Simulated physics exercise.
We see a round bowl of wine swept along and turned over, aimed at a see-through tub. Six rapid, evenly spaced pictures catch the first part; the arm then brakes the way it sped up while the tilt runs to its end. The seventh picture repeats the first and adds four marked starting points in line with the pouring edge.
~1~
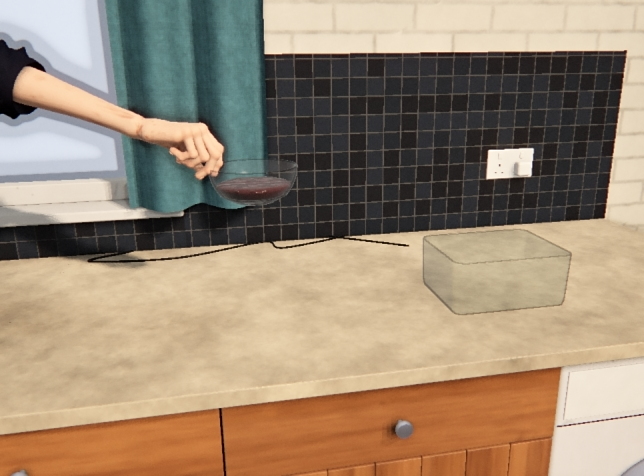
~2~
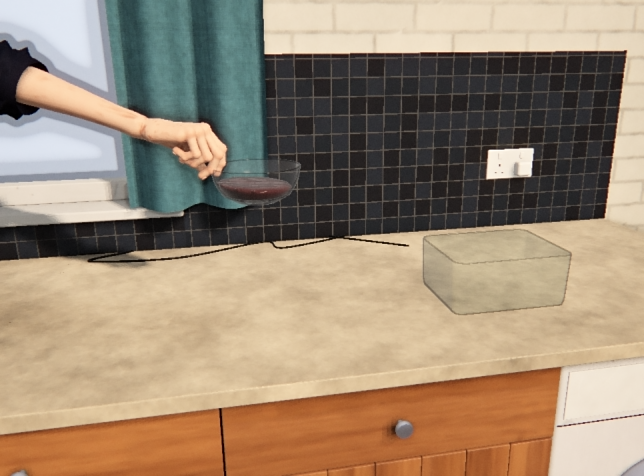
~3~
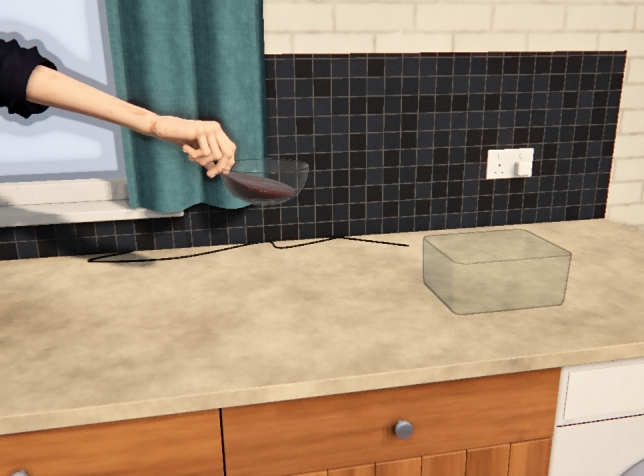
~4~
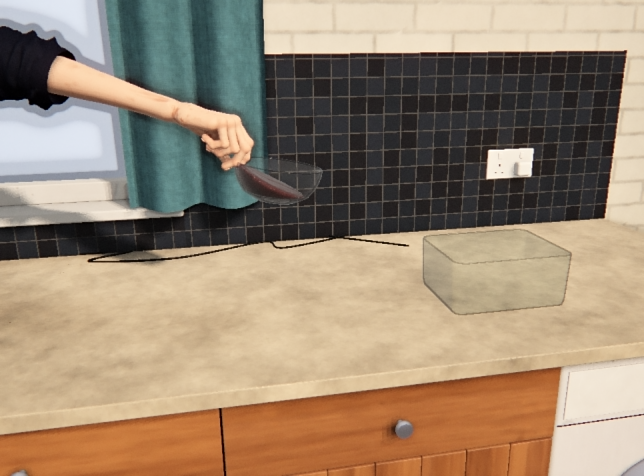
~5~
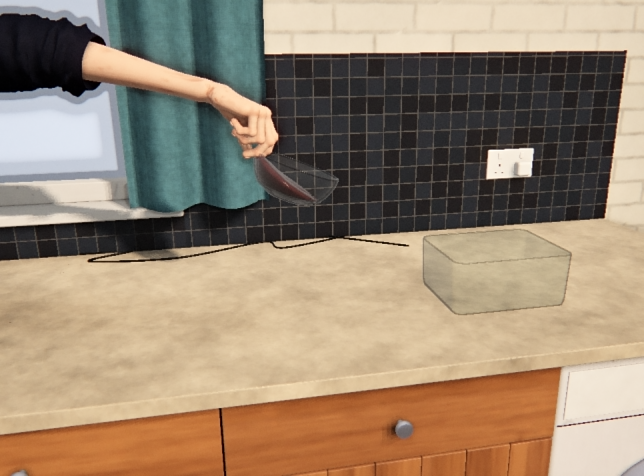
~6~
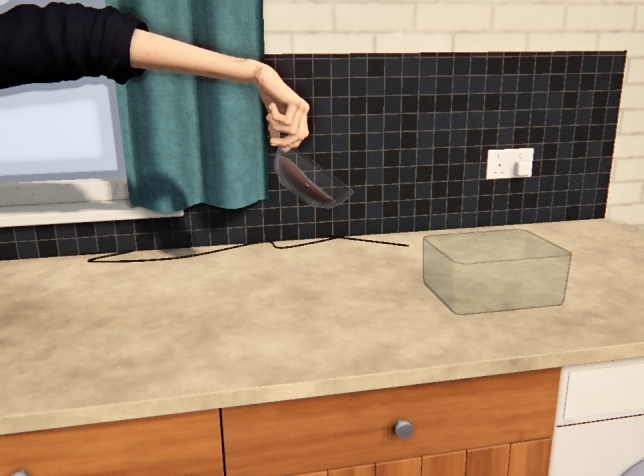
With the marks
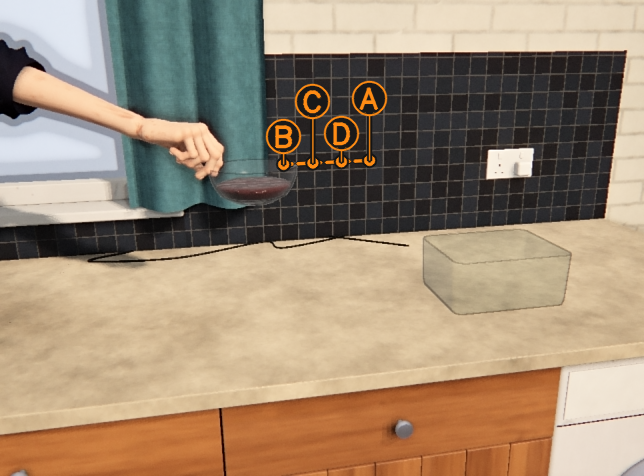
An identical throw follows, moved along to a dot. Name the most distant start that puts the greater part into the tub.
C will do.
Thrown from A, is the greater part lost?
No.
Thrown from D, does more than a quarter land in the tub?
Yes.
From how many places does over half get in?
Three of them.
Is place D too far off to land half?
No.
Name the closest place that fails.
The answer is B.
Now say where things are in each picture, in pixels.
Upright, lip at (295, 163); tub from (451, 314) to (562, 303); nothing has left yet, in the first frame.
Upright, lip at (298, 163); nothing has left yet, in the second frame.
Upright, lip at (306, 164); nothing has left yet, in the third frame.
Tipped about 9°, lip at (320, 169); nothing has left yet, in the fourth frame.
Tipped about 21°, lip at (336, 178); nothing has left yet, in the fifth frame.
Tipped about 38°, lip at (351, 189); nothing has left yet, in the sixth frame.
On the marked copy, A at (369, 160); B at (283, 164); C at (312, 163); D at (341, 161).
If A is chosen, about 87 % lands in the tub, 10 % falls short and 3 % goes beside or beyond.
If B is chosen, about 29 % lands in the tub, 65 % falls short and 6 % goes beside or beyond.
If C is chosen, about 66 % lands in the tub, 21 % falls short and 13 % goes beside or beyond.
If D is chosen, about 81 % lands in the tub, 10 % falls short and 9 % goes beside or beyond.
